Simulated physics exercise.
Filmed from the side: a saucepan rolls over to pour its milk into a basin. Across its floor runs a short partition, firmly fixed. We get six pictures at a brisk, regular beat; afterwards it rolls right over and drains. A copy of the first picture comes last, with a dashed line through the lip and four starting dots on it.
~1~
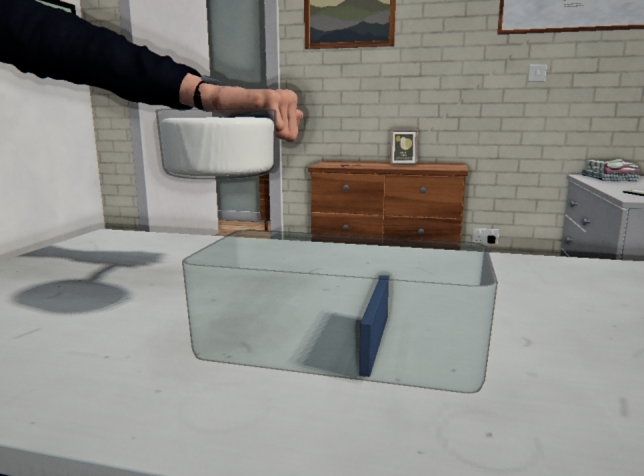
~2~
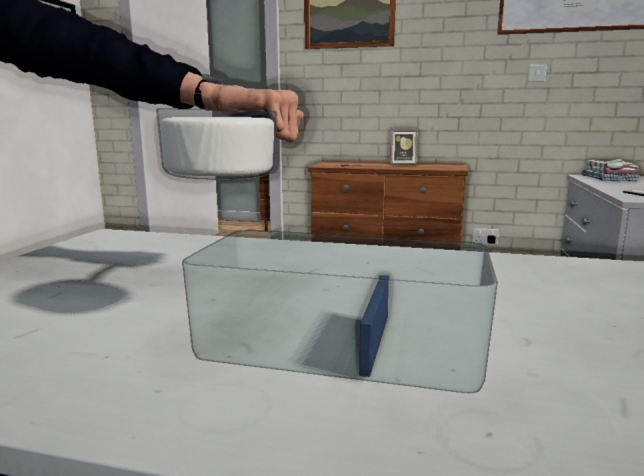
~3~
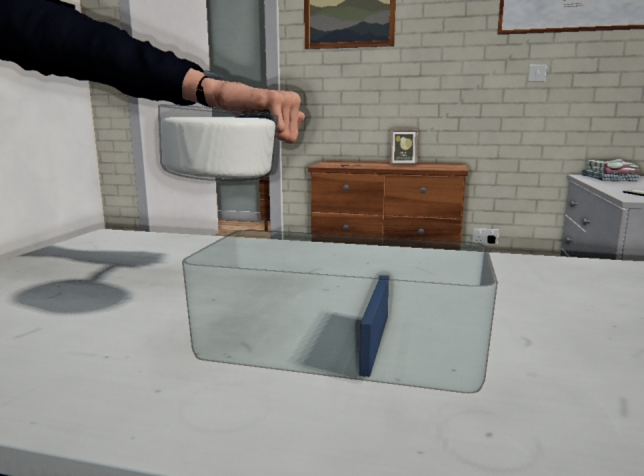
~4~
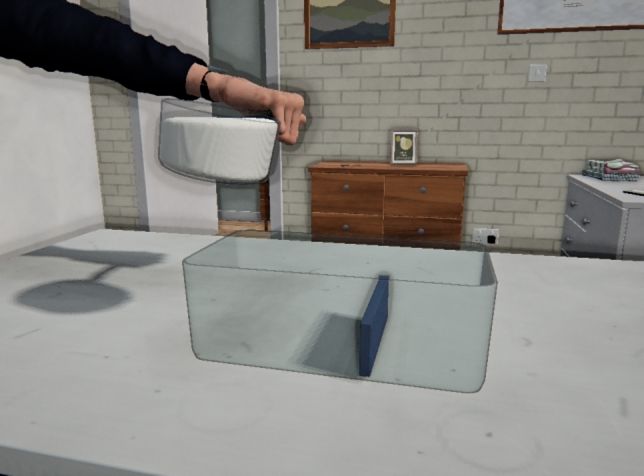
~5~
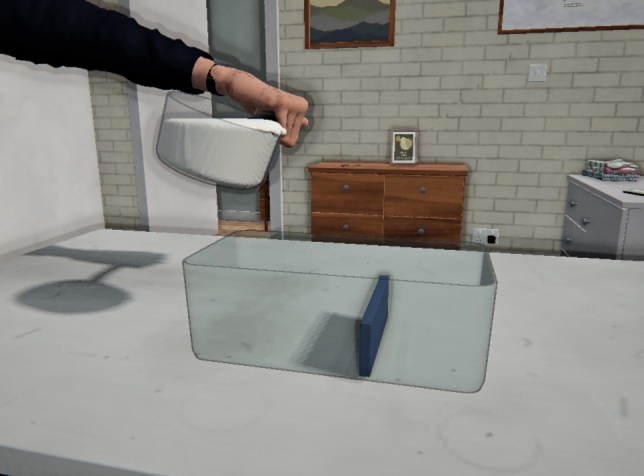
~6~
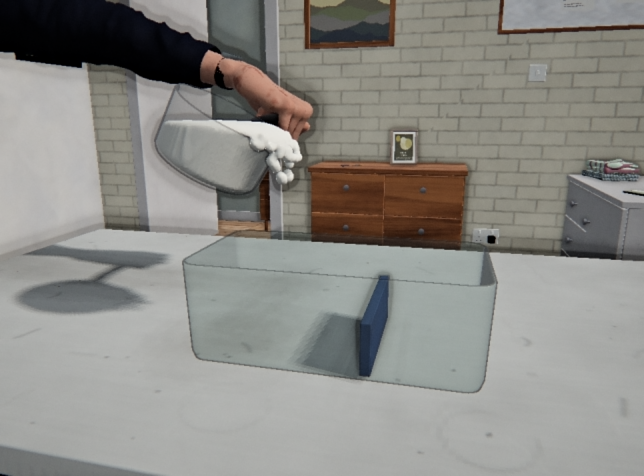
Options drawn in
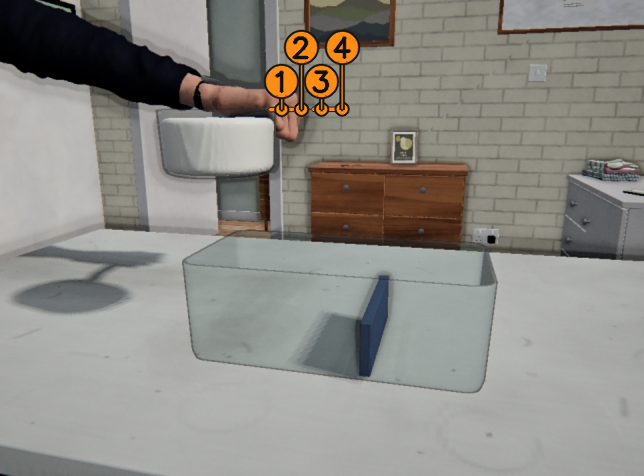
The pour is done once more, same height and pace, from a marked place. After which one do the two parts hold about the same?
3.
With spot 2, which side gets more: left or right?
More ends on the left.
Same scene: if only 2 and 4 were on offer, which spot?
4.
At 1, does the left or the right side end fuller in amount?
More ends on the left.
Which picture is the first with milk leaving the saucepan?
In picture 5.
On the marked copy, 1 at (281, 109); 2 at (301, 109); 3 at (321, 109); 4 at (342, 109).
For spot 1, about 98 % ends left of the wall and 1 % right of it.
For spot 2, about 82 % ends left of the wall and 17 % right of it.
For spot 3, about 49 % ends left of the wall and 51 % right of it.
For spot 4, about 29 % ends left of the wall and 70 % right of it.
